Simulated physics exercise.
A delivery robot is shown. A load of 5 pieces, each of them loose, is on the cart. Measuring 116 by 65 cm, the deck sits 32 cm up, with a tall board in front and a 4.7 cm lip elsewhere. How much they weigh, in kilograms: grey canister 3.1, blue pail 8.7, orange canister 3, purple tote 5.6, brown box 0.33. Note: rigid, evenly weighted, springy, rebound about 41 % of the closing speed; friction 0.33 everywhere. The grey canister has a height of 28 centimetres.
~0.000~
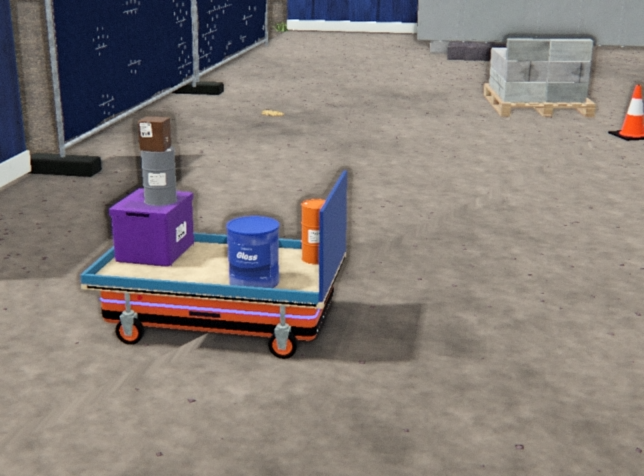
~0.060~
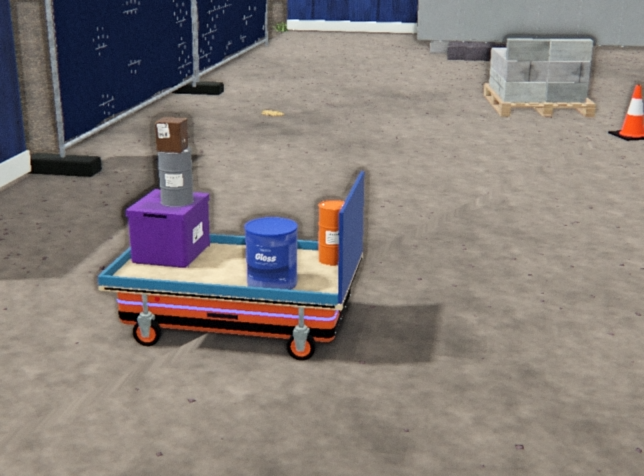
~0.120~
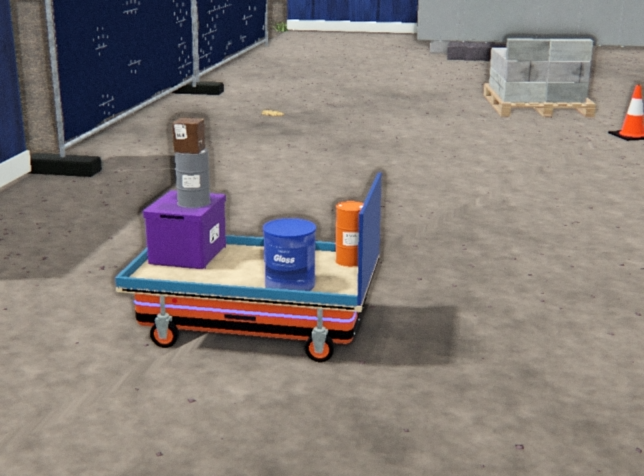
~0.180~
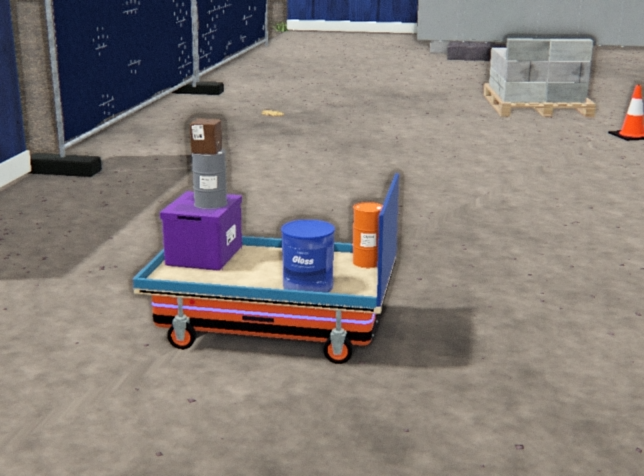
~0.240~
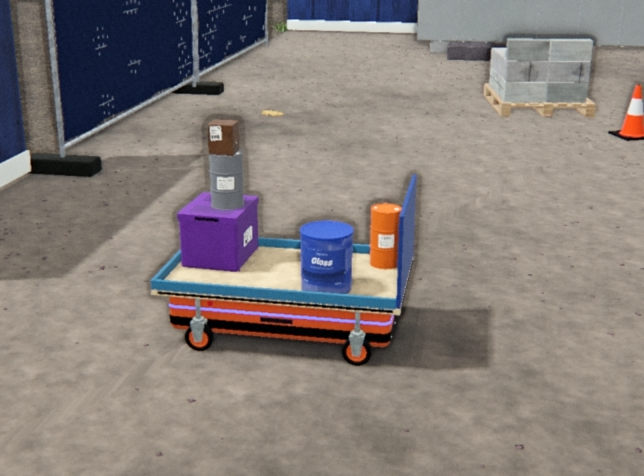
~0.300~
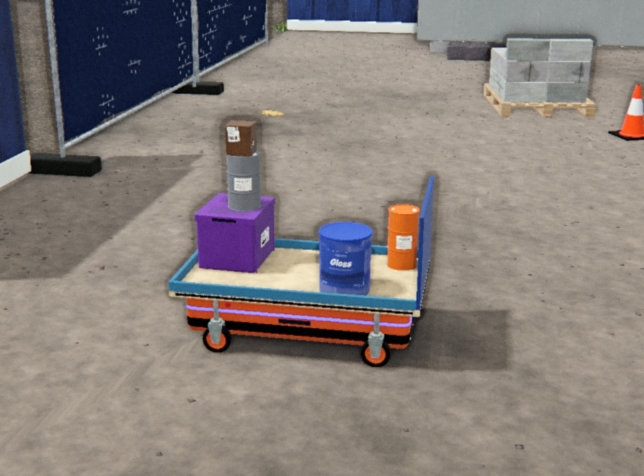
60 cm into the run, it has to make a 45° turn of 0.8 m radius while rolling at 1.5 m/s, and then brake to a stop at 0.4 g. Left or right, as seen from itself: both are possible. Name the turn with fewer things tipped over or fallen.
Go port.
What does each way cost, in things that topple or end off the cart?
If it goes left, 0; if it goes right, 1.
Turning left. At 0.60 s, cart has run 90 cm, turned 11°; blue pail leaning 4° near (444, 259); orange canister slid 12 cm.
After 1.00 s, cart has run 150 cm, turned 45°; blue pail slid 4 cm near (538, 219); orange canister slid 43 cm.
After 1.30 s, cart has run 179 cm, turned 45°; blue pail slid 8 cm near (573, 206); grey canister slid 3 cm near (465, 164); orange canister slid 37 cm.
At rest (2.2 s), not toppled but over 10 cm from the start, orange canister; the other 4 in place, give or take 10 cm. Seen from the same camera at the end, grey canister near (473, 162), blue pail near (575, 206).
Turning right instead, orange canister tipped over or off the cart, 1 of 5 in all.
